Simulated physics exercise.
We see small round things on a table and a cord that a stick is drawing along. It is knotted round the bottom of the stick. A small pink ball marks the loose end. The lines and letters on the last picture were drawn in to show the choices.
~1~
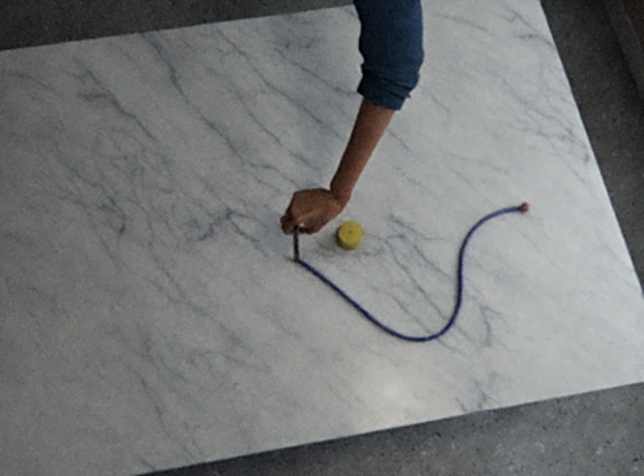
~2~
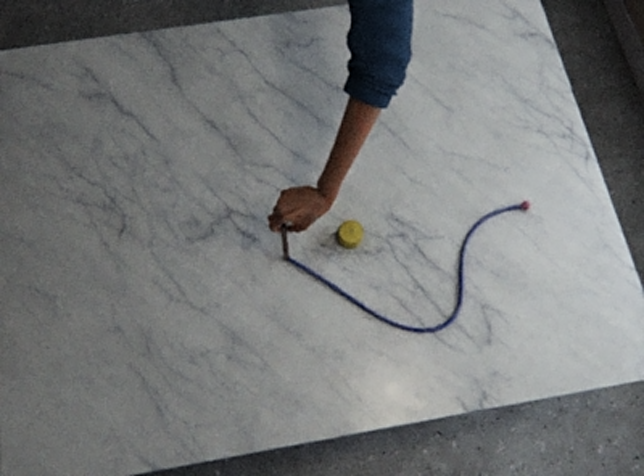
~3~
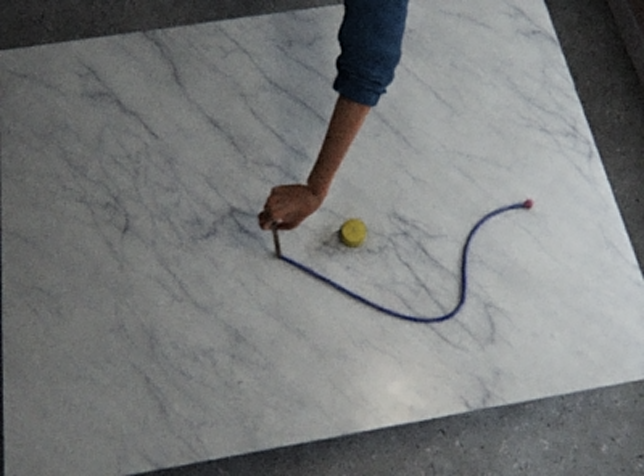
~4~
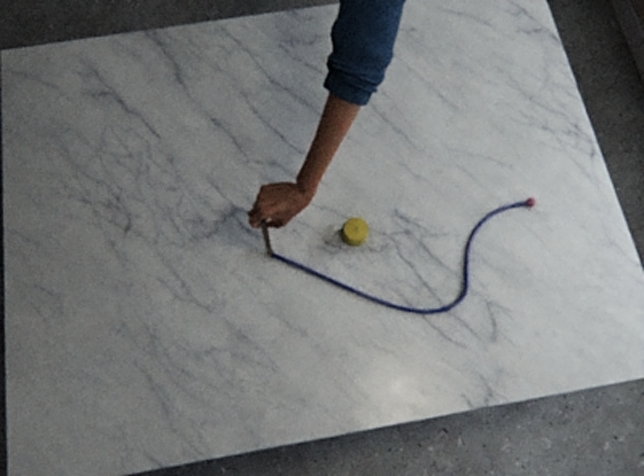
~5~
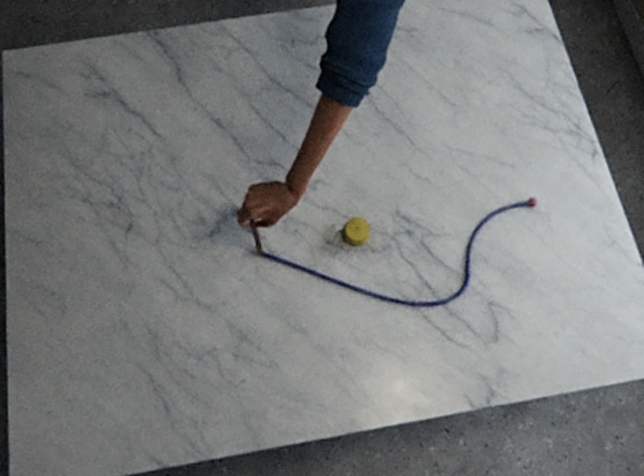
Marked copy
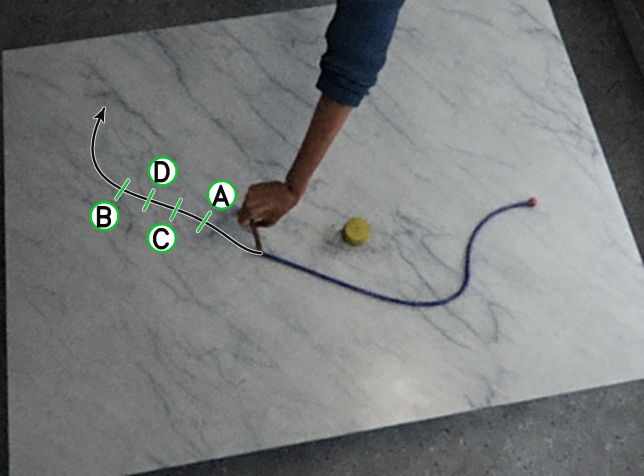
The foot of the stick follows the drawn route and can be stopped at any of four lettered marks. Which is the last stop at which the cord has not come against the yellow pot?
Up to mark A.
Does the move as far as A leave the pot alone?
For that mark, yes.
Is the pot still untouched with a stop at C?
For that mark, no.
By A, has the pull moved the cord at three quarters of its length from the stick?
Yes.
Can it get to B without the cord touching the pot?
No.
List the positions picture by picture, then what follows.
The first picture shows free end (525, 207); yellow pot (350, 236).
The second picture shows free end (526, 205); yellow pot (351, 235).
The third picture shows free end (529, 204); yellow pot (354, 233).
The fourth picture shows free end (531, 202); yellow pot (355, 232).
The fifth picture shows free end (533, 202); yellow pot (357, 232).
On the marked copy, A at (204, 222); B at (122, 189); C at (176, 209); D at (149, 200); the route from (261, 253) via (144, 198) to (104, 109).
Taking A. A third of the way, foot of the stick (240, 246), middle of the cord (410, 289), free end (533, 202).
Two thirds of the way, foot of the stick (220, 232), middle of the cord (389, 272), free end (532, 202).
When it is over, foot of the stick (204, 222), middle of the cord (374, 258), free end (525, 203); nothing has been touched.
As for the rest, B brings the cord against the pot; C brings the cord against the pot; D brings the cord against the pot.
